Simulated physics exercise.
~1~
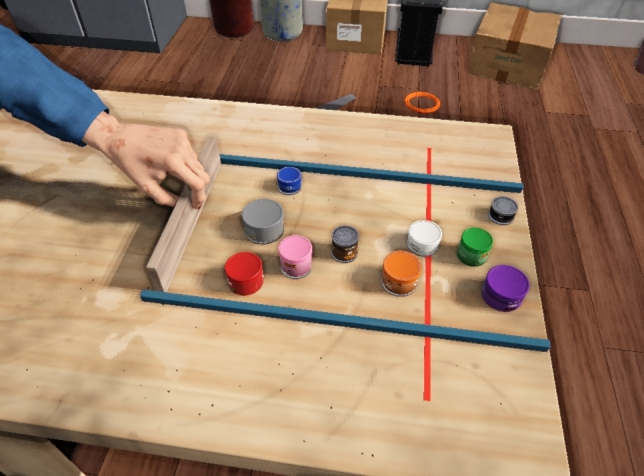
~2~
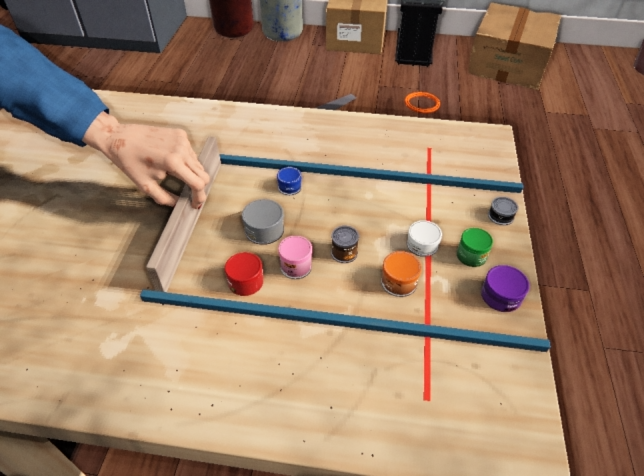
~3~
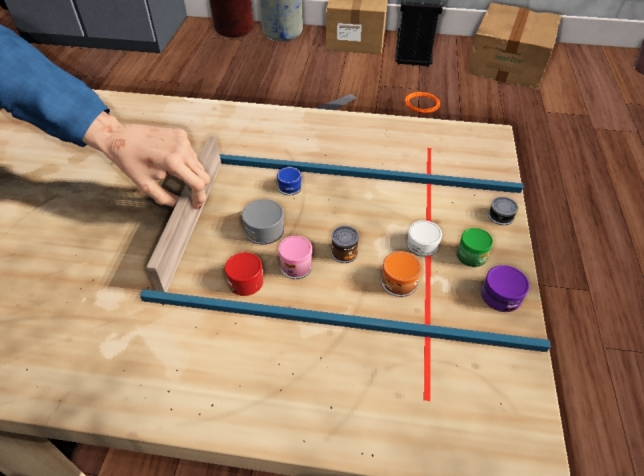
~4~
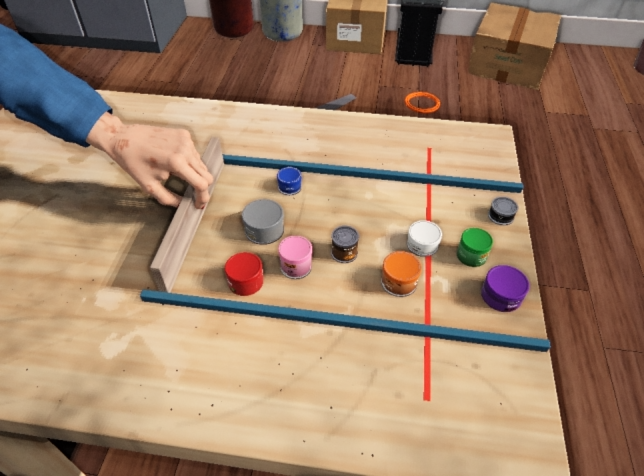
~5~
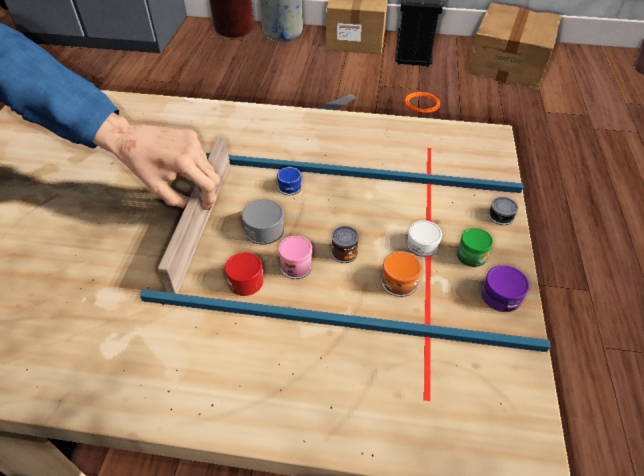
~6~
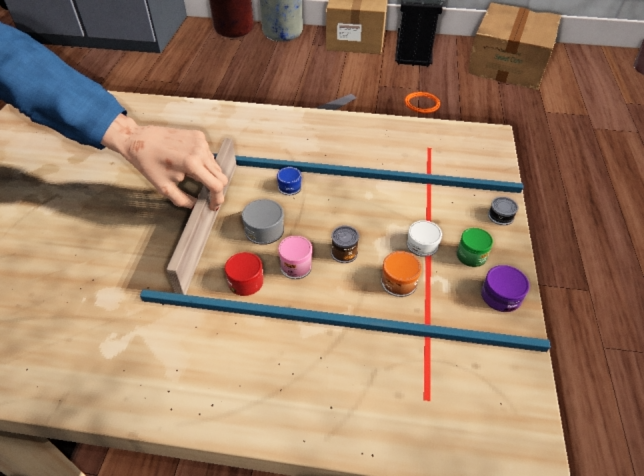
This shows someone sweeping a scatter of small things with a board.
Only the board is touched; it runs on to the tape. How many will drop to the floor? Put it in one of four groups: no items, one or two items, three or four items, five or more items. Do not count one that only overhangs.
Group: No items.
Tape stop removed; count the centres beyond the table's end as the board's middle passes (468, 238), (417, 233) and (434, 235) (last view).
Past-the-end tally - position 1: 2, position 2: 0, position 3: 0.
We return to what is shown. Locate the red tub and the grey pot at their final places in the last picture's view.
Result: One about (448, 302), other about (451, 236).
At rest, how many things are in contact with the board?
It ends up touching 4.
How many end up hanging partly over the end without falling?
It would come to 0.
Early on, none off yet; black pot at rest near (503, 211); purple tub at rest near (505, 289); green tub at rest near (474, 247).
Finally, the number that fall off is zero.
